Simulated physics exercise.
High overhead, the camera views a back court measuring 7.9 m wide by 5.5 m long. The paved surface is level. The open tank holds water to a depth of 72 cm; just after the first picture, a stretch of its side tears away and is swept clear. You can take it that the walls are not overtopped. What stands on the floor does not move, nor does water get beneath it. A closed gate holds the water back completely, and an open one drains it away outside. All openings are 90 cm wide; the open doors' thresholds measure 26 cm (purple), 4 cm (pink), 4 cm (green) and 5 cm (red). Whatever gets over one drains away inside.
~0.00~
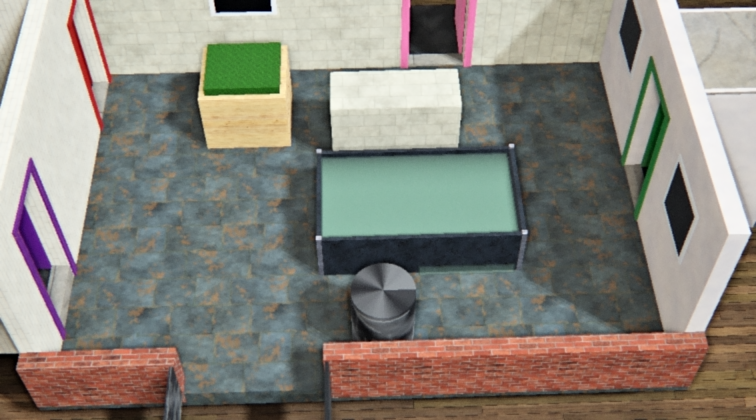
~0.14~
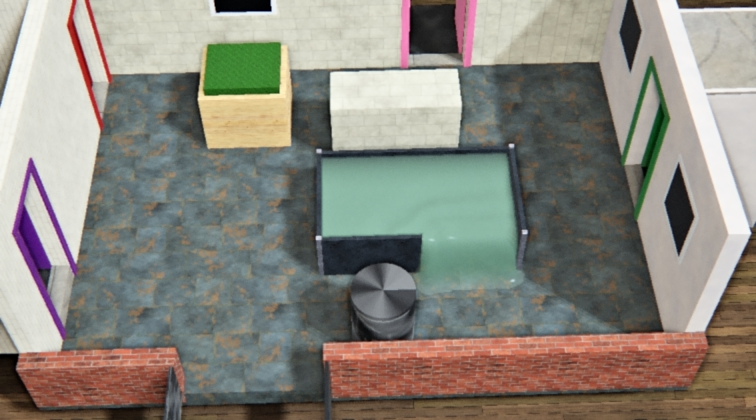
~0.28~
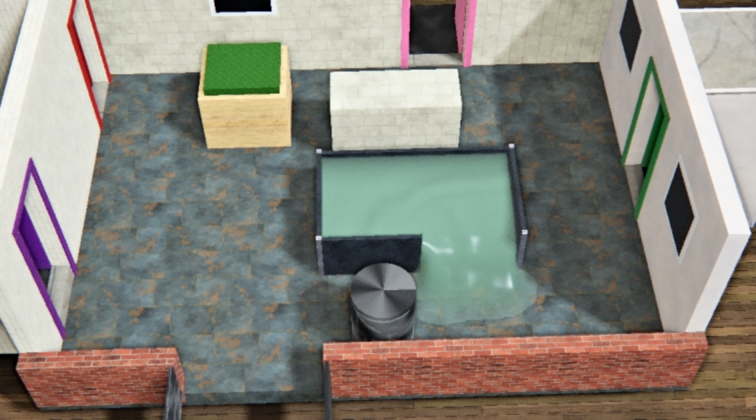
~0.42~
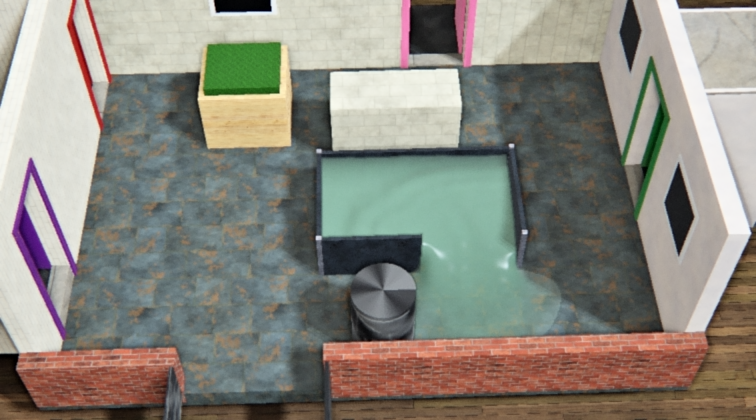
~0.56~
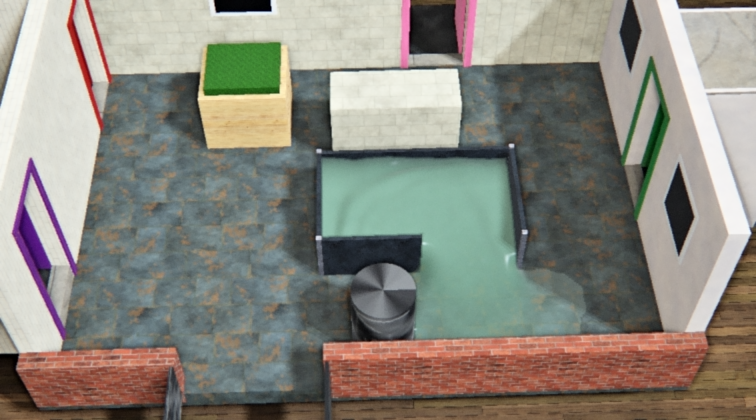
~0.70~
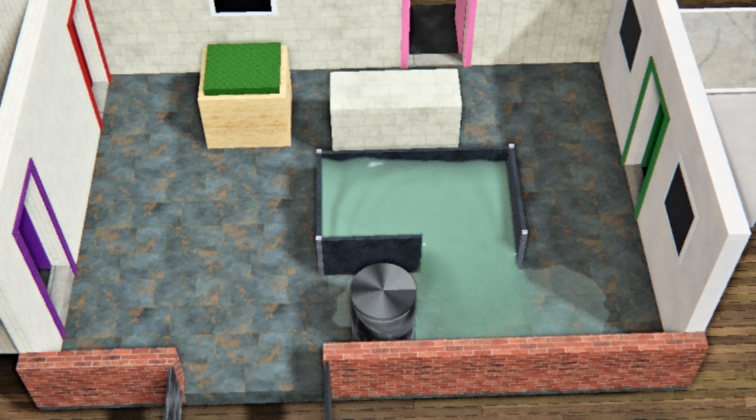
A paved court with pale walls and a low brick front wall is seen from high overhead by a still camera. A green-topped box and a whitish block stand behind a dark-sided tank of green water, with a grey cylinder in front. The right part of the tank's front side vanishes, and water pours through, spreading forward to the bricks and rightward across the floor.
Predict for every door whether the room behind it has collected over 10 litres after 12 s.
At the purple door the amount will not overshoot the limit, at the pink door the amount will overshoot the limit, at the green door the amount will overshoot the limit, at the red door the amount will overshoot the limit.
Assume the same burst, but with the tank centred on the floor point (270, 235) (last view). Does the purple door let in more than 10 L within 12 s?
Lab note: Purple door limit not exceeded.
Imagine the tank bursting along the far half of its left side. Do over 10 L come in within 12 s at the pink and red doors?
Versus the limit - pink: Within, red: Exceeded.
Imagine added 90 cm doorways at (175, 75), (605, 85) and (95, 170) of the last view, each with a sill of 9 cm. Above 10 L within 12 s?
Result in order - not enough, more than that, not enough.
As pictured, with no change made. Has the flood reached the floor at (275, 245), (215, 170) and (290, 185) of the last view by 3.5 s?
Listed in sequence, the spots are bone dry, bone dry and bone dry.
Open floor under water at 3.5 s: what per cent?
Near 50 per cent is wet.
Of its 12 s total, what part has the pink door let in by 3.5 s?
Estimate: Around 0 per cent.
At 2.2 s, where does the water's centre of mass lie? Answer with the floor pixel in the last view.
Around (465, 278).
After 1.4 s water covers 15 % of the floor and is deepest (54 cm) near (451, 368); purple door not reached, pink door not reached, green door not reached, red door not reached.
After 2.2 s water covers 25 % of the floor and is deepest (52 cm) near (660, 361); purple door not reached, pink door not reached, green door 3 cm at the sill, 0 L in, red door not reached.
After 3.5 s water covers 50 % of the floor and is deepest (36 cm) near (660, 361); purple door 2 cm at the sill, 0 L in, pink door not reached, green door 8 cm at the sill, 2 L in, red door not reached.
After 7.0 s water covers 80 % of the floor and is deepest (18 cm) near (408, 357); purple door 6 cm at the sill, 0 L in, pink door 9 cm at the sill, 70 L in, green door 6 cm at the sill, 24 L in, red door not reached.
After 12.0 s water covers 100 % of the floor and is deepest (11 cm) near (108, 96); purple door 5 cm at the sill, 0 L in, pink door 8 cm at the sill, 122 L in, green door 6 cm at the sill, 34 L in, red door 10 cm at the sill, 51 L in.
